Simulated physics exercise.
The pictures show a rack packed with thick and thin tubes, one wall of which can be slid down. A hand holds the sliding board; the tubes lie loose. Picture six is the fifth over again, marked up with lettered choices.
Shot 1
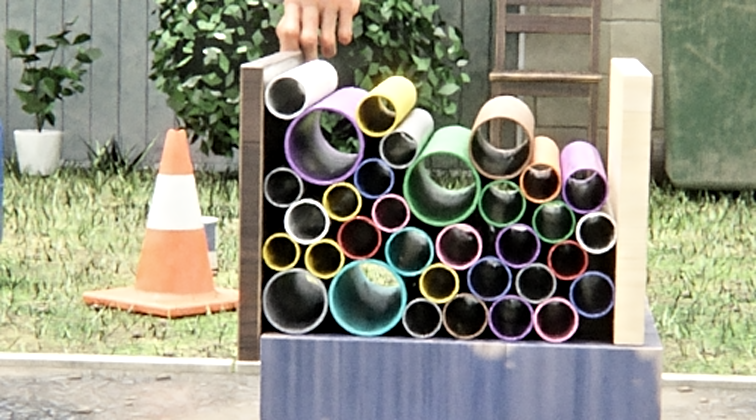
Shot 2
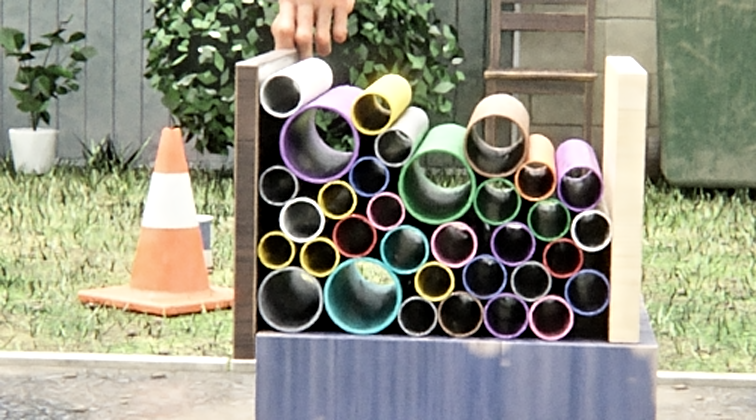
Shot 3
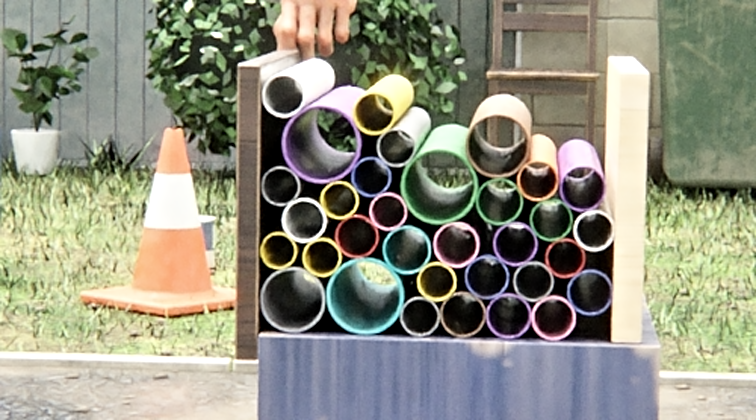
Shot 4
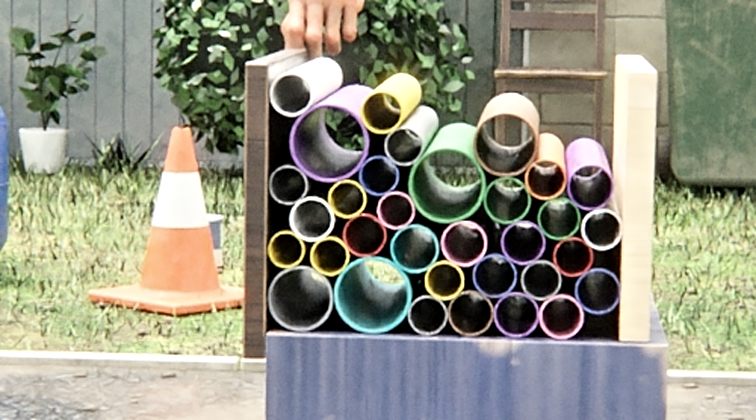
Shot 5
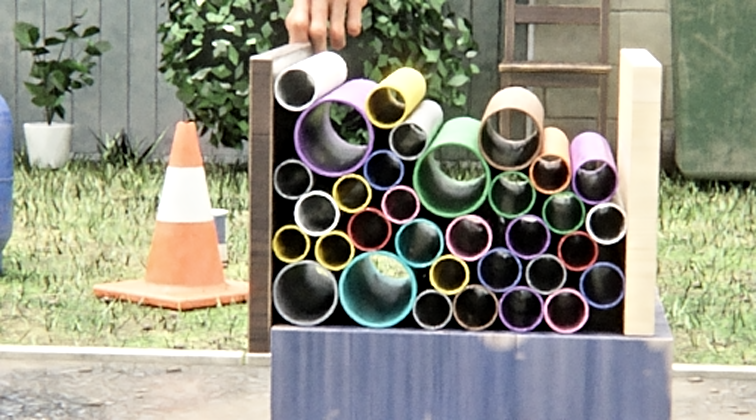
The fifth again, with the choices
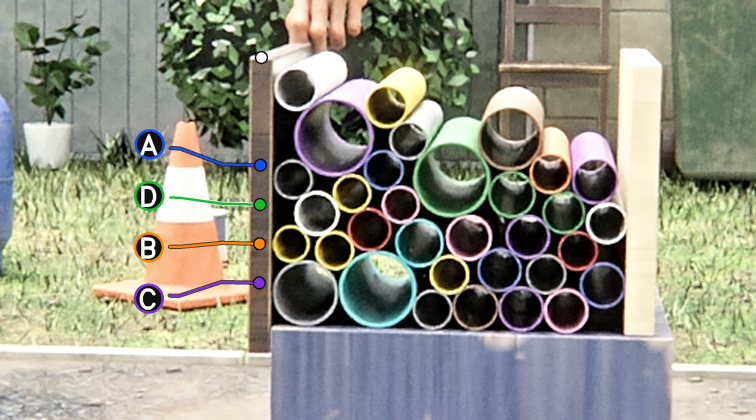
The hand rests on top of the dark side board at the left of a rack packed with loose, colourful tubes, and neither it nor the tubes visibly shift within the rack. The whole view drifts slightly left, then back to the right, bringing a blue object in at the left edge.
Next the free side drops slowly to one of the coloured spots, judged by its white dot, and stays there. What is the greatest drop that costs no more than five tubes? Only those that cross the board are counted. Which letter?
B is the limit.
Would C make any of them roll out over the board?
Yes, at C.
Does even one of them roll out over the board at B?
Yes.
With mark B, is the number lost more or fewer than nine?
At B, fewer than nine.
On the marked copy, A at (261, 166); B at (260, 244); C at (259, 283); D at (260, 205); the white dot at (262, 58).
With B. Early on, top of the board (273, 143).
Further on, top of the board (272, 240).
At the end, top of the board (272, 243), four out over the board.
As for the rest, A none out over the board; C more than five out over the board; D one out over the board.
